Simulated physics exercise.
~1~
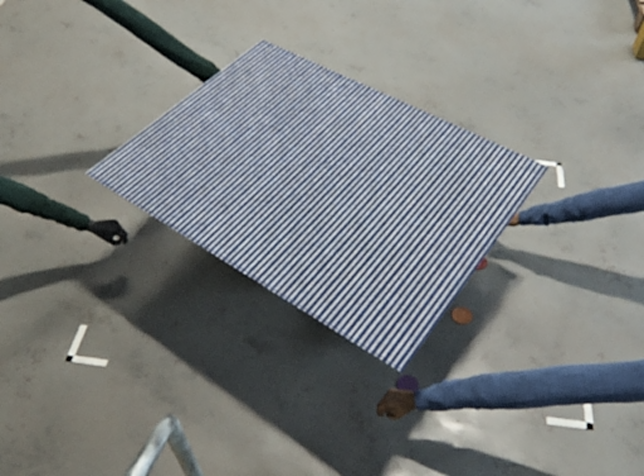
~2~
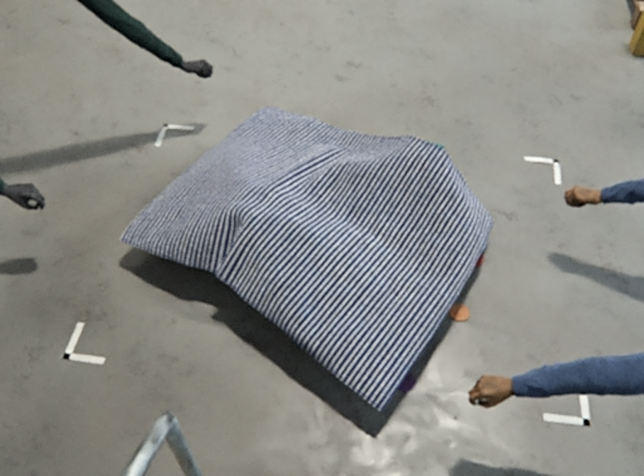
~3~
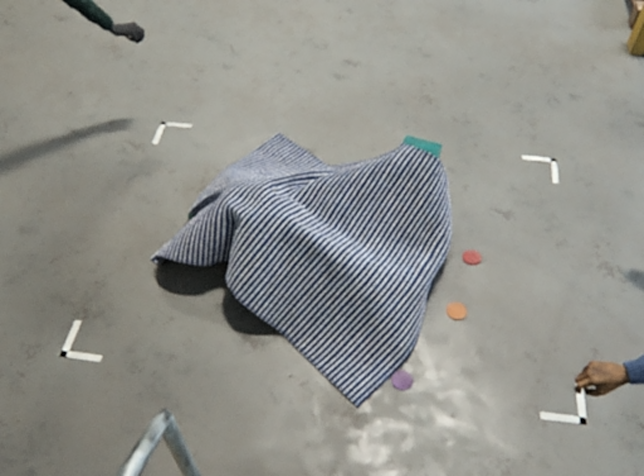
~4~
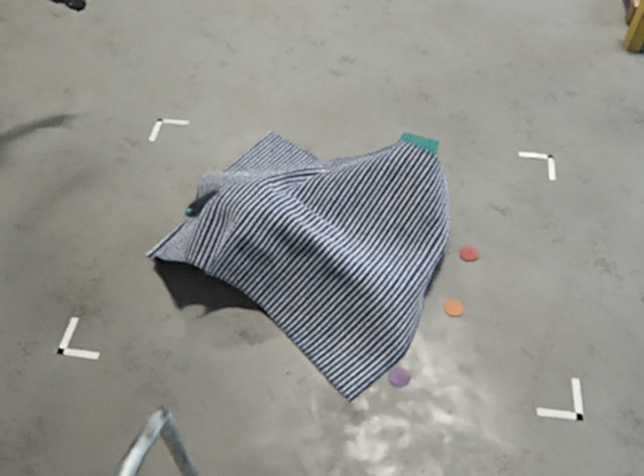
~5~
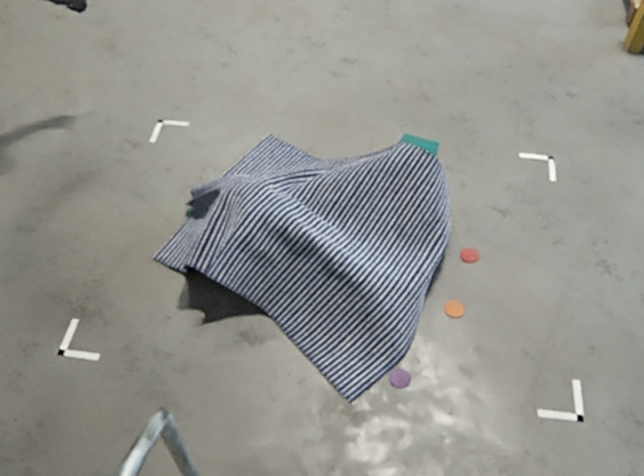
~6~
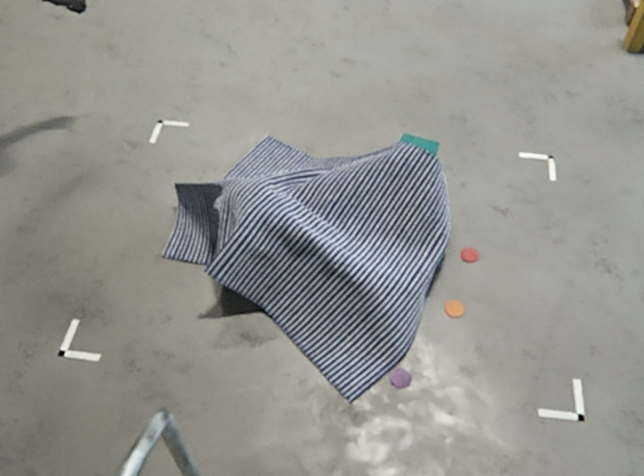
A dust sheet with dark and white stripes is stretched flat by four hands above a grey concrete floor with white corner marks, seen from above. The arms on the left wear dark green sleeves and those on the right wear blue. The hands let go and draw back as the sheet drops, sagging into folds over raised shapes. Red, orange and purple discs lie uncovered to its right, while a teal edge pokes out at its upper right. Finally, the left side shifts and folds into a small flap, the rest staying draped and humped.
